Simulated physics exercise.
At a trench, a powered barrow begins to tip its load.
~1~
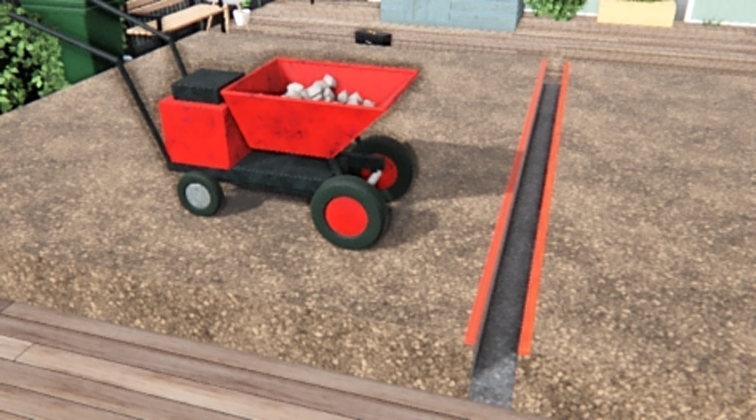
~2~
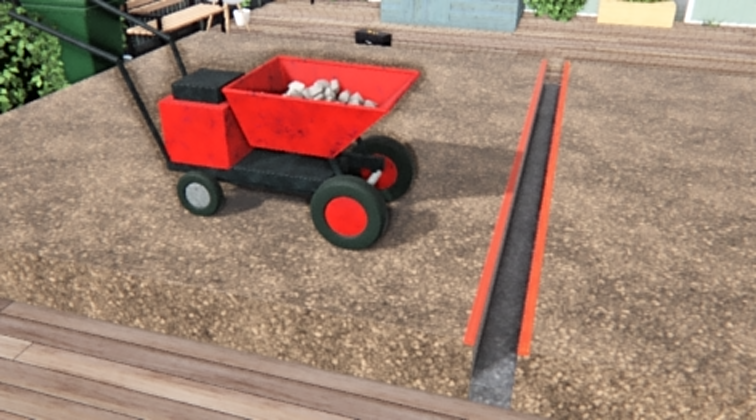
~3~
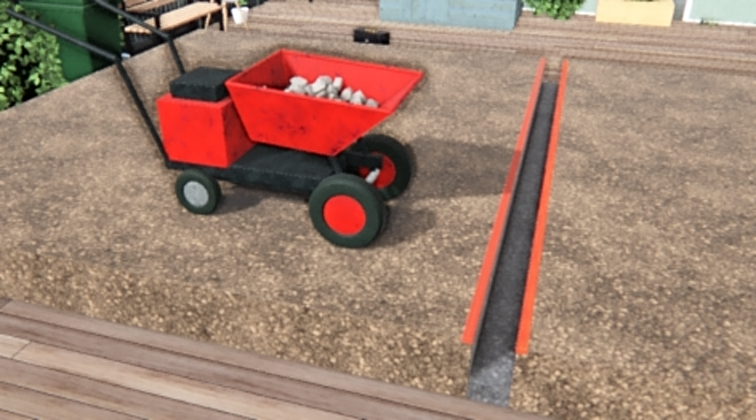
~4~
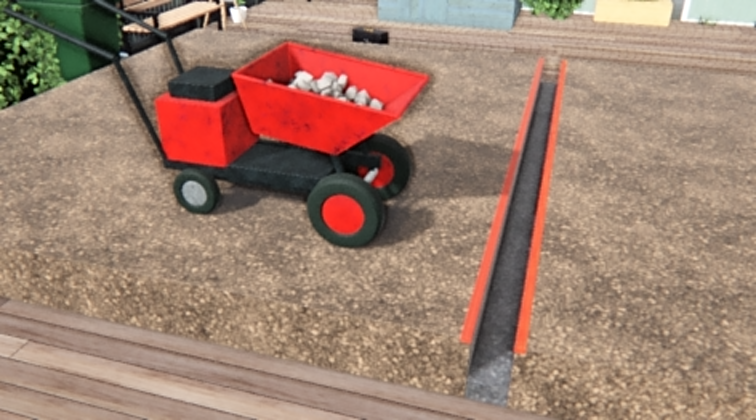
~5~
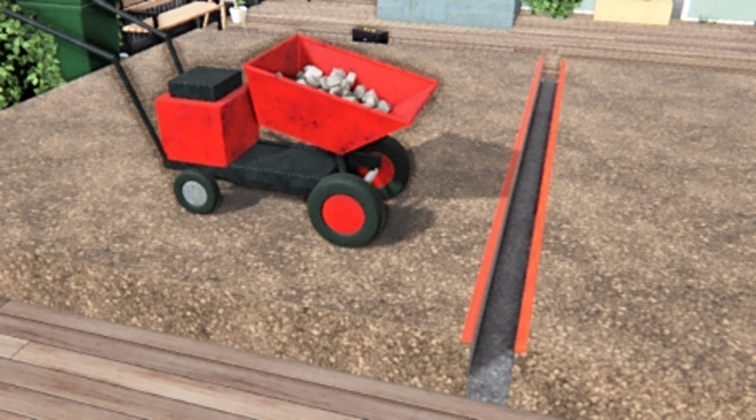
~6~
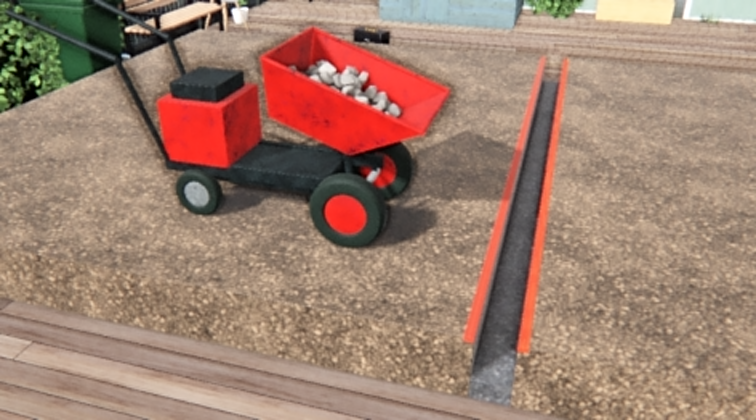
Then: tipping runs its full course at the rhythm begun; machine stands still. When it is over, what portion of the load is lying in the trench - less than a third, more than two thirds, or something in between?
I predict a trench share greater than two thirds.
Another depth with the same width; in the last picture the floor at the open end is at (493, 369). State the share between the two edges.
Around 70 percent.
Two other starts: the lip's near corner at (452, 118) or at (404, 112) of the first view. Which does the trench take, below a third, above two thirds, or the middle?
Note - stop 1: Under a third; stop 2: Over two thirds.
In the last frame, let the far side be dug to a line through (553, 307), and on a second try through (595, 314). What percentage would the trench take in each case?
90 and 90 percent.
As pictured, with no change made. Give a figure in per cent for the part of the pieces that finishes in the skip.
It works out to some 0 percent.
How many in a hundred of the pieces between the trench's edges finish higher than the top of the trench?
My estimate would be close to 5 per cent.
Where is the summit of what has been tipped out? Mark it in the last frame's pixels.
The top settles at about (492, 236).
Shortly afterwards, skip tipped steeply; the whole lot in the skip.
Next, skip tipped steeply; the bulk in the skip; a little short of the trench; a little in or heaped over the trench; only a few beyond it; only a few falling.
Some moments later, skip tipped right over; a little in the skip; near a quarter short of the trench; near two thirds in or heaped over the trench; a little beyond it.
In the end, skip tipped right over; a little short of the trench; the bulk in or heaped over the trench; a little beyond it.
